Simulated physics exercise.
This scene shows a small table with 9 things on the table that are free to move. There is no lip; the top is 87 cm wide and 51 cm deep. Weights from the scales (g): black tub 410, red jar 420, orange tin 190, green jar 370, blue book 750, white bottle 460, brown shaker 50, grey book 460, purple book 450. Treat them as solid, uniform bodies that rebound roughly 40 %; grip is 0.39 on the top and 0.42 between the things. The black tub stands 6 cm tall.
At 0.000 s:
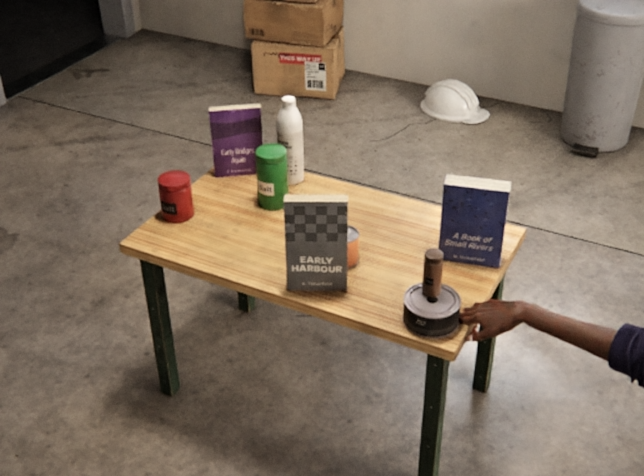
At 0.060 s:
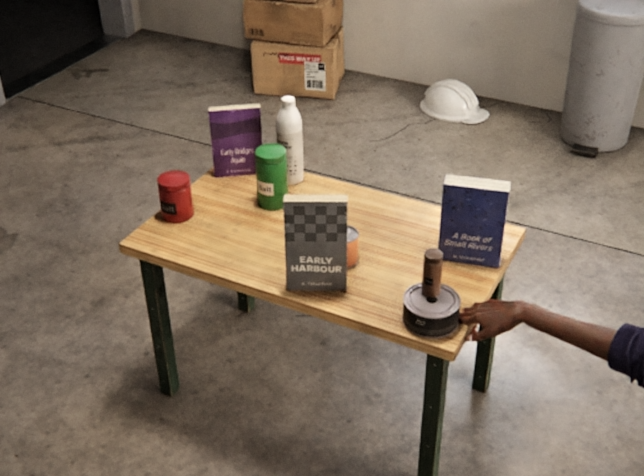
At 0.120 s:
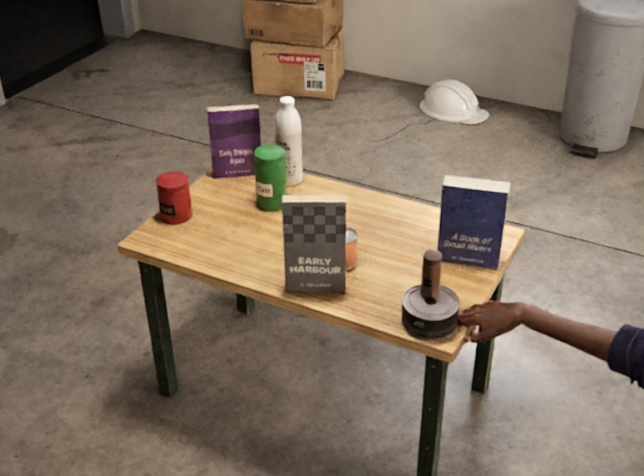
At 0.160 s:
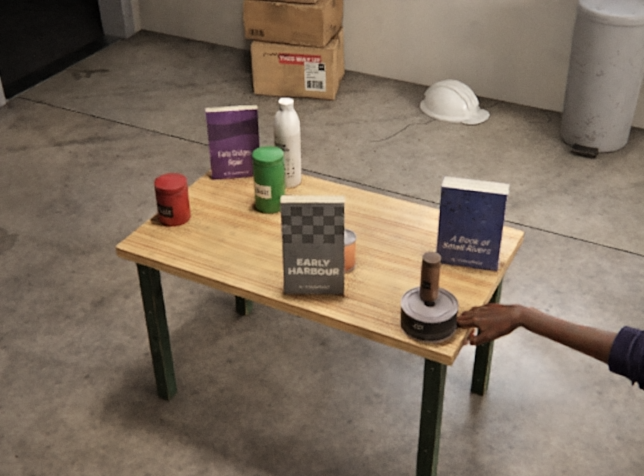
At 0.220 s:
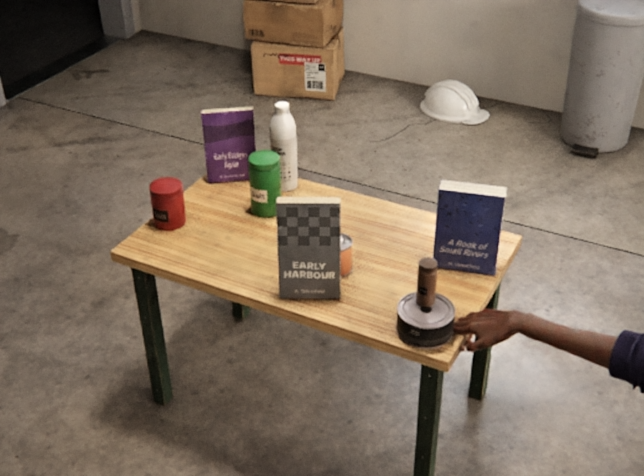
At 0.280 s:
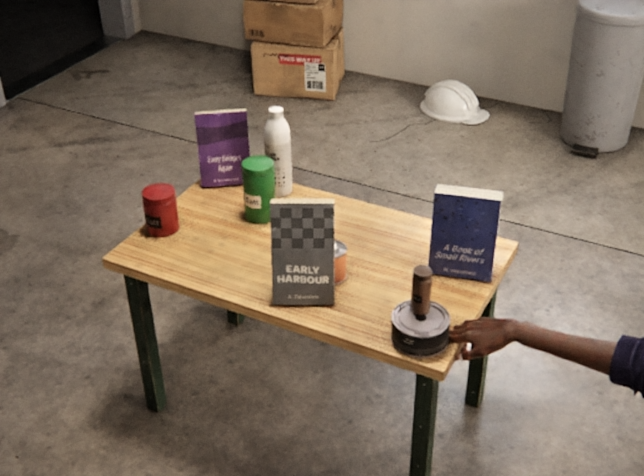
On a concrete floor indoors, a hand at the right edge slowly shifting a wooden table of books, jars and containers slightly left.
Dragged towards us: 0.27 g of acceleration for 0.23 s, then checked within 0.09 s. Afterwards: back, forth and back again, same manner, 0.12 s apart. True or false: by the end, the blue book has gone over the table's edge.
True.
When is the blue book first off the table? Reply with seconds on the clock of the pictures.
It happens near 0.9 s.
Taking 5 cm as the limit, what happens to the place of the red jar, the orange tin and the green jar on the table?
Note: Red jar is left in place. Orange tin is left in place. Green jar departs its position.
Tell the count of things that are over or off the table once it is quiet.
It comes to 6.
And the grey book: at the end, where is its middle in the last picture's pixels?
It ends up at about (272, 254).
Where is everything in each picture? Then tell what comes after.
The first frame shows blue book (473, 222); black tub (431, 310).
The second frame shows green jar (272, 177).
The third frame shows white bottle (289, 141); brown shaker (431, 274).
The fourth frame shows table 1 cm from its start; grey book (314, 246); purple book (234, 143).
The fifth frame shows table 3 cm from its start; grey book (309, 249) 6° off upright; black tub (425, 320).
The sixth frame shows table 6 cm from its start; blue book (464, 233) 5° off upright.
After 0.98 s, blue book and purple book now off the table; grey book on its side; white bottle 50° off upright.
After 1.48 s, table 9 cm from its start; white bottle on its side; brown shaker on its side; grey book on its side.
In the end (3.8 s), off the table, blue book and purple book; toppled on the table, green jar, white bottle, brown shaker and grey book; the other 3 under 5 cm from the start.
